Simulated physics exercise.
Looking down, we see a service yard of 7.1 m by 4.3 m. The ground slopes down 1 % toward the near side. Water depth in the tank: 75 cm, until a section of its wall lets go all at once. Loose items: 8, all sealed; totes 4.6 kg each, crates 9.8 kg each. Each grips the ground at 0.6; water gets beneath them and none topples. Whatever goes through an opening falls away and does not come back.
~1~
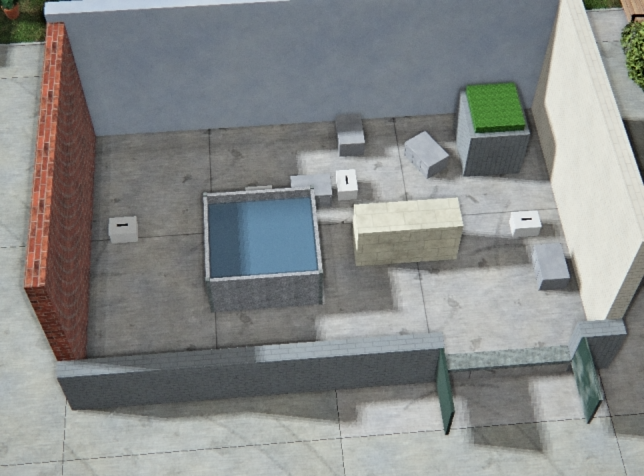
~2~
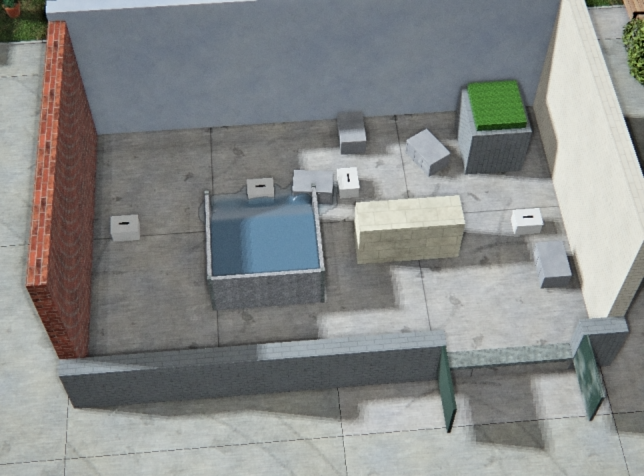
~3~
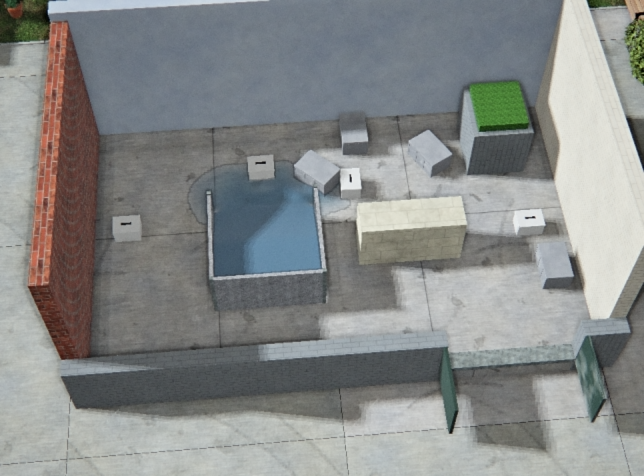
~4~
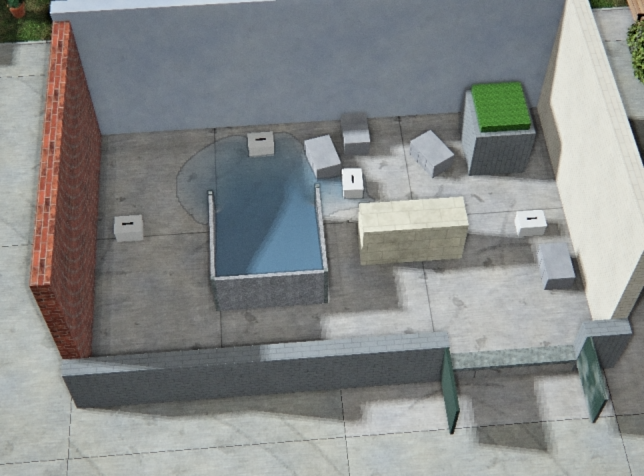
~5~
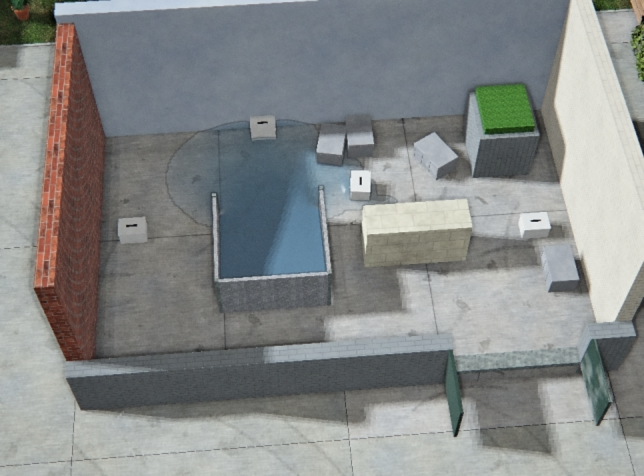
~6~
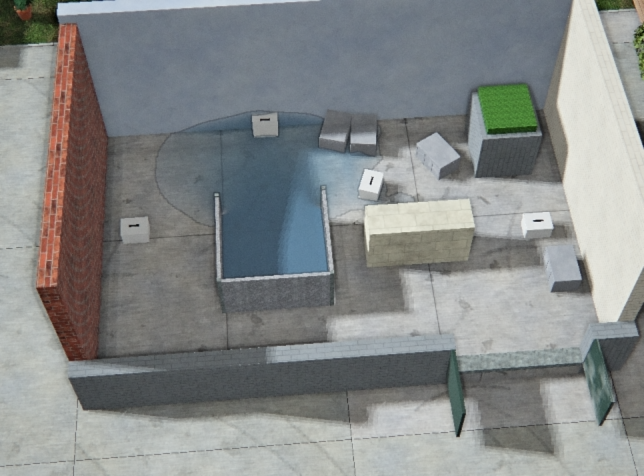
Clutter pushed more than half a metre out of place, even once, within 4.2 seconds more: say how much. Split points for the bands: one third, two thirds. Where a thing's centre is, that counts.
My call: Two thirds or more.
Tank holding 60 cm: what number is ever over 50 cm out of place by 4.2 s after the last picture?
That would make 7 of them.
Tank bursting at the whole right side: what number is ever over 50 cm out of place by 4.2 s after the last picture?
Count: 5.
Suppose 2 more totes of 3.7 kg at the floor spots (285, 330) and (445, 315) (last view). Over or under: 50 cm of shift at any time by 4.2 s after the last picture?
Taking them in turn, the first is below the mark and the second below the mark.
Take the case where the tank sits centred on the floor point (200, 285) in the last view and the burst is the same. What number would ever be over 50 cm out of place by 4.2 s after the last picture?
Count: 7.
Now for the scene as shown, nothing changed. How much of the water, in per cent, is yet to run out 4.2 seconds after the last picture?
Close to 98 in a hundred parts remain.
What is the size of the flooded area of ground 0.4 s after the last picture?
Around 9.5 m2 of it.
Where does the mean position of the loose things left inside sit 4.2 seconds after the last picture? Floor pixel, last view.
Roughly at (447, 253).
Then, 0.4 s after the last picture 2 of 8 are over 50 cm from their spots; 2 afloat.
Then, 1.5 s after the last picture 3 of 8 are over 50 cm from their spots; 3 afloat.
Then, 2.8 s after the last picture 6 of 8 are over 50 cm from their spots; 5 afloat.
Then, 4.2 s after the last picture 8 of 8 are over 50 cm from their spots, and 8 have been at some point; 5 afloat.
